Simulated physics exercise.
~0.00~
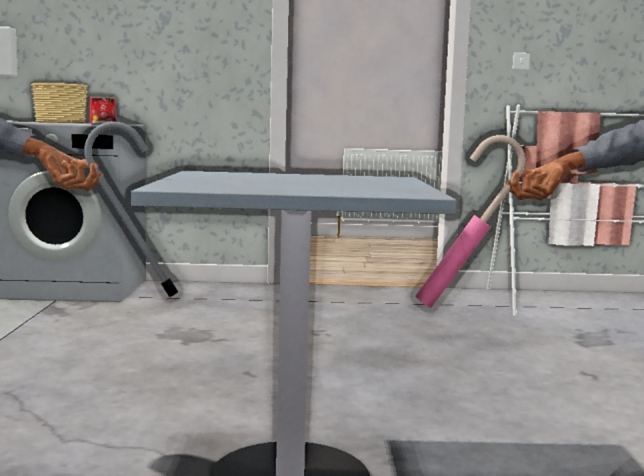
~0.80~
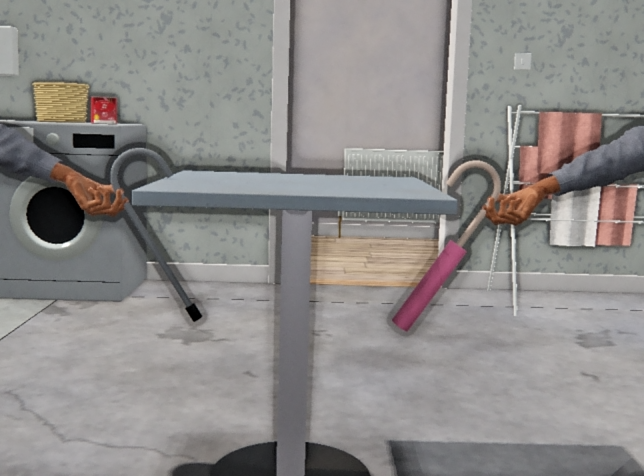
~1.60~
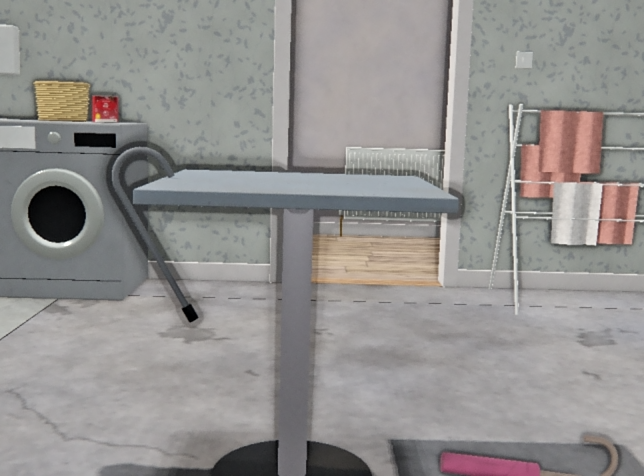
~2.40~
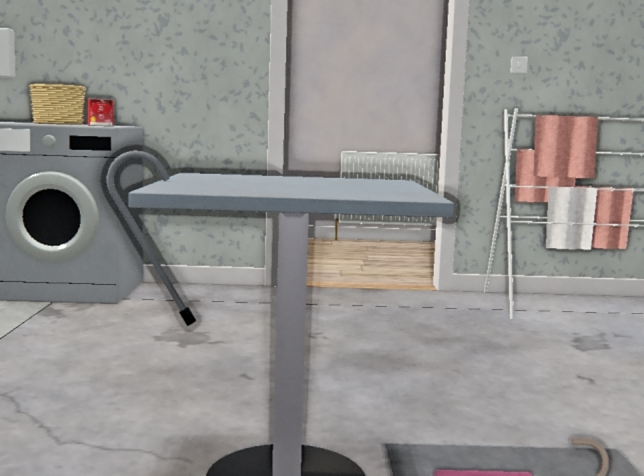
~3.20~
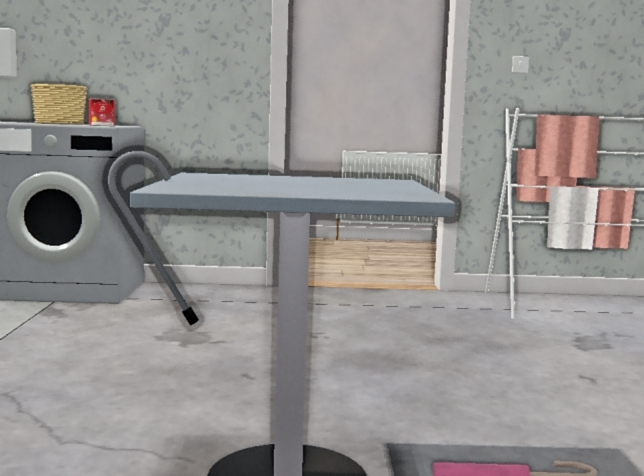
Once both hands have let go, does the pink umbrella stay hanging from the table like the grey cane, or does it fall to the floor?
The pink umbrella falls to the floor, while the grey cane stays hooked on the table's left edge.
